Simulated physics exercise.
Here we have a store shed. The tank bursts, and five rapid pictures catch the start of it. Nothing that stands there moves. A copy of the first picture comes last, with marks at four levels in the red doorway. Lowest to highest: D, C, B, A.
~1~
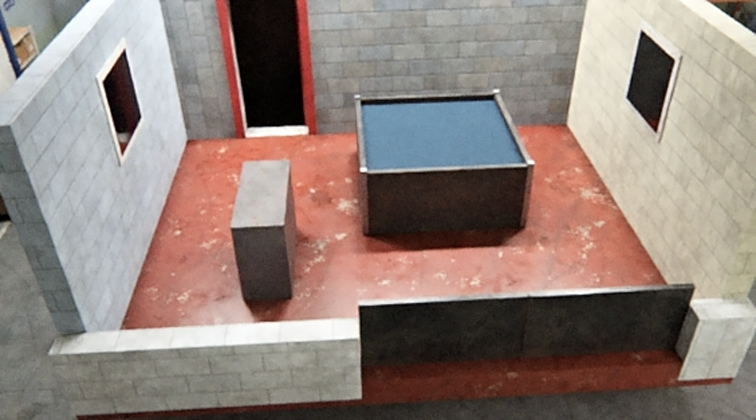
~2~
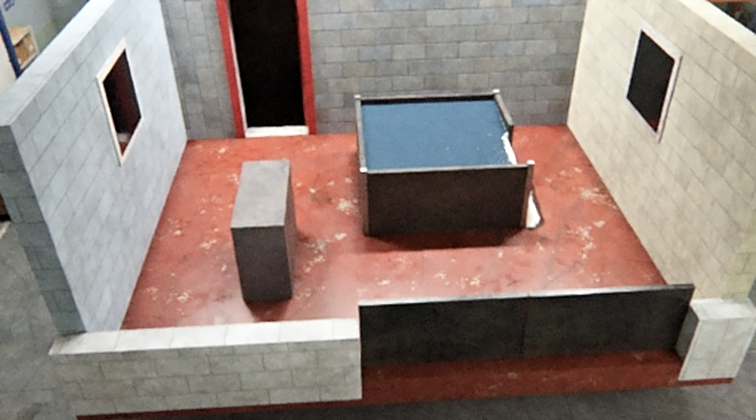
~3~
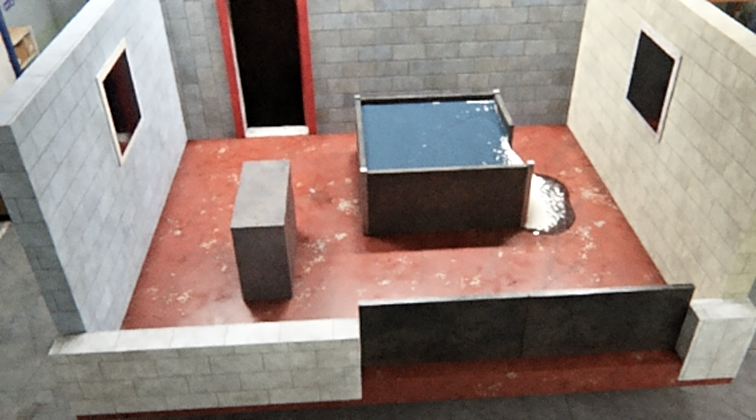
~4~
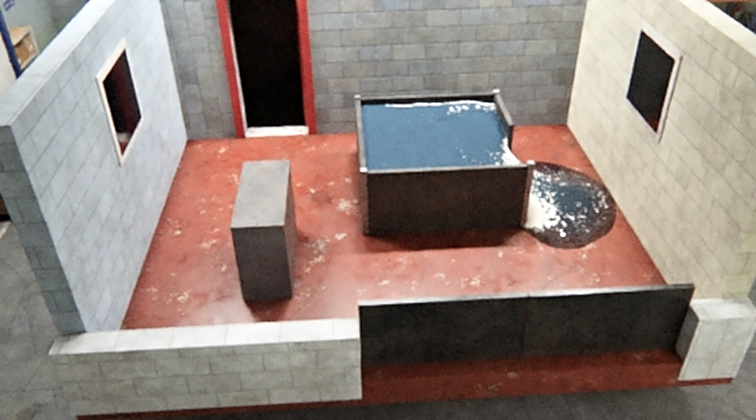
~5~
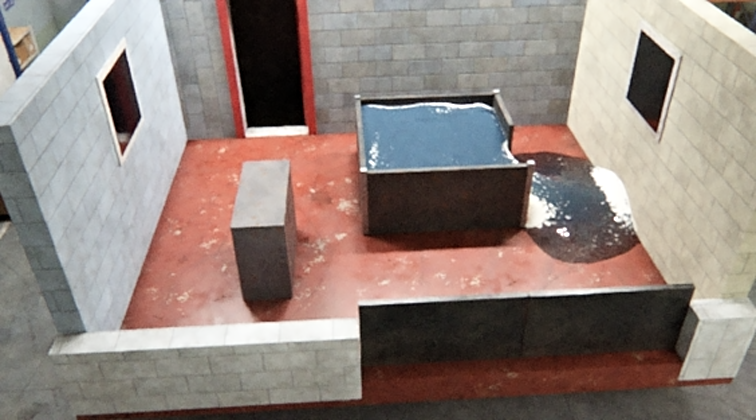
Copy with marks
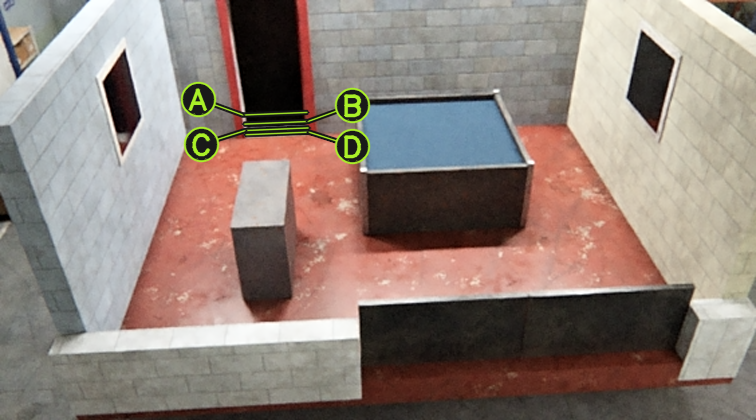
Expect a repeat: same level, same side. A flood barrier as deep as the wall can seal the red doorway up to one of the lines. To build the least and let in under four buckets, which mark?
Go for C.
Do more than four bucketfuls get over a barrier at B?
No, that is safe.
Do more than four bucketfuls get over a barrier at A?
No.
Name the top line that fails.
D it is.
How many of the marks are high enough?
Three of the four.
On the marked copy, A at (275, 113); B at (276, 122); C at (276, 129); D at (277, 133); from the bottom up D, C, B, A.
For line A, nothing gets over.
For line B, nothing gets over.
For line C, a splash gets over, under a bucket.
For line D, about 9 bucketfuls get in.
